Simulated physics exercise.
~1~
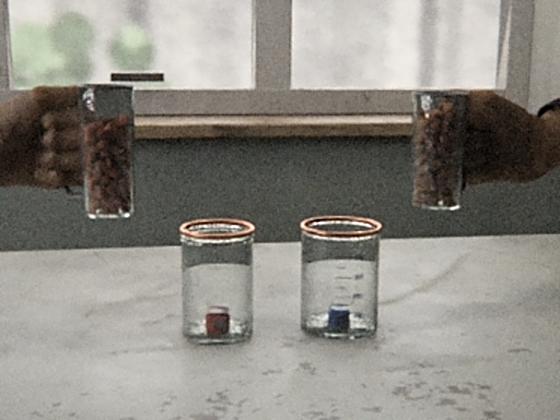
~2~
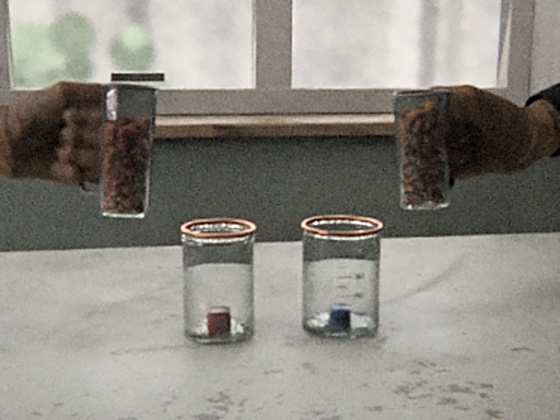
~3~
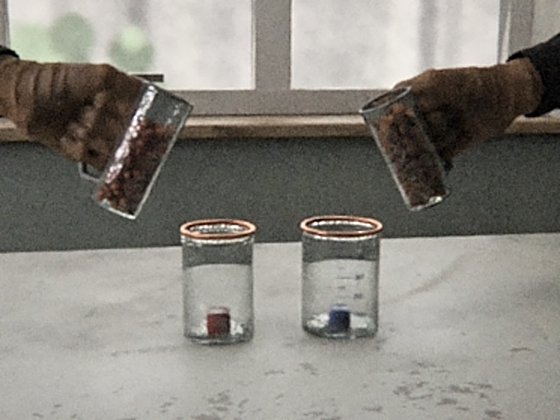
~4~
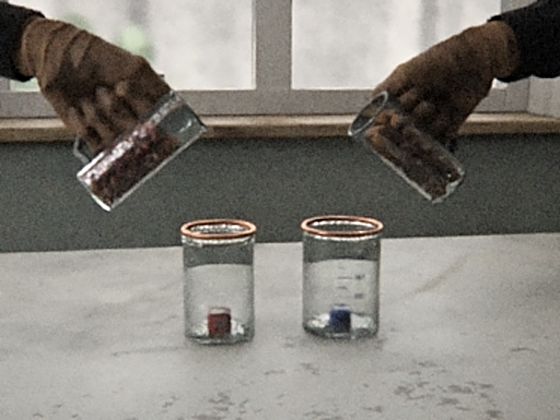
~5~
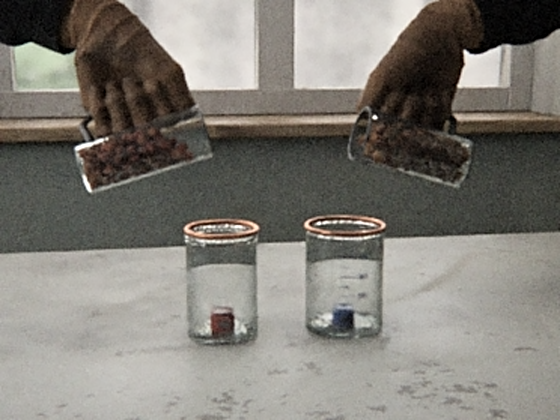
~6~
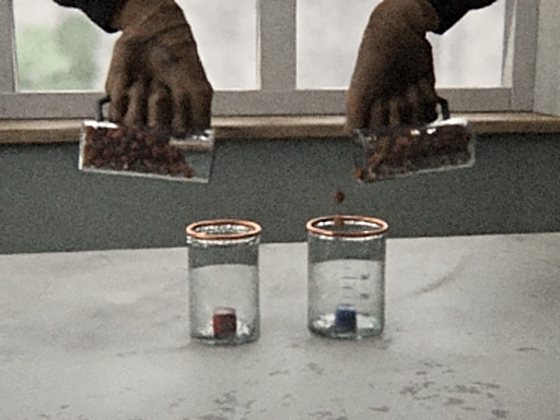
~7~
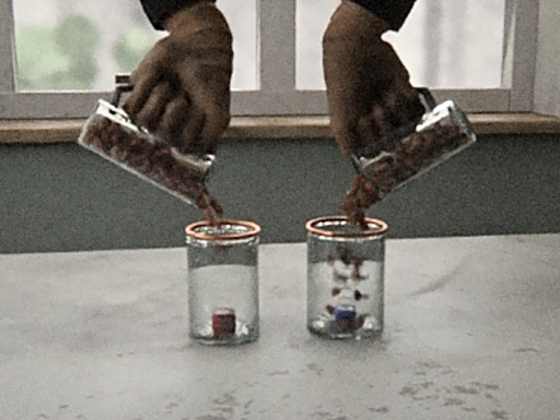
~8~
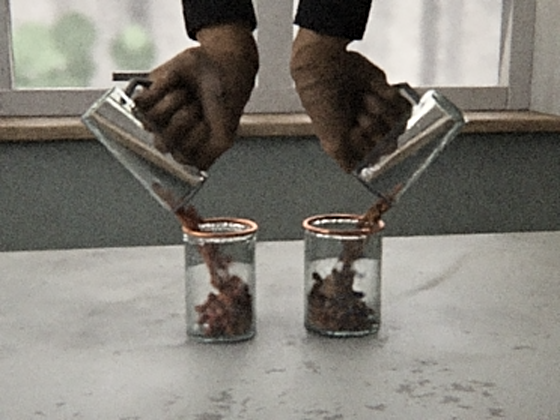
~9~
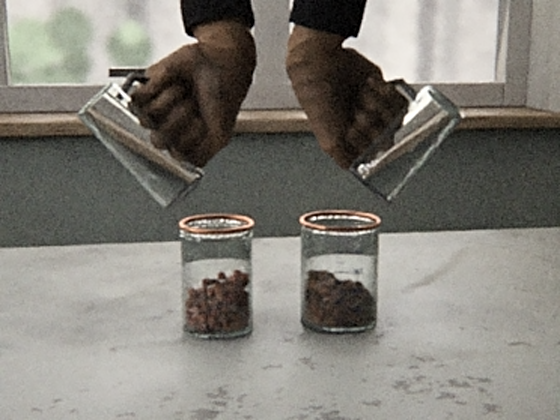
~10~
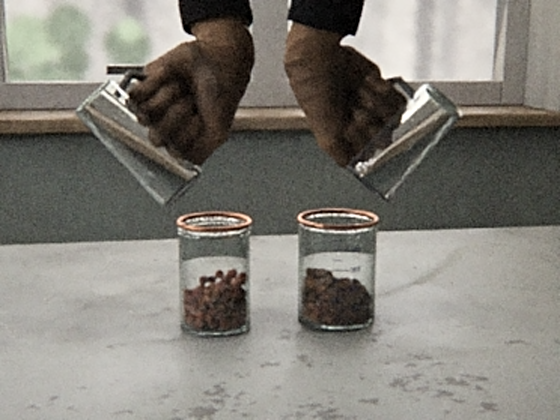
The clip opens with two gloved hands holding clear cups of loose, reddish-brown chunks above two glass containers, a small red block inside the left one and a blue block inside the right. The hands move inward and tip the cups toward each other until they lie on their sides. A few pieces drop into the right container first, then both cups pour steadily. The chunks tumble down and pile up around the blocks as the cups empty. Finally, the hands hold the emptied cups tilted downward, while both containers sit about half full, their blocks buried from sight.
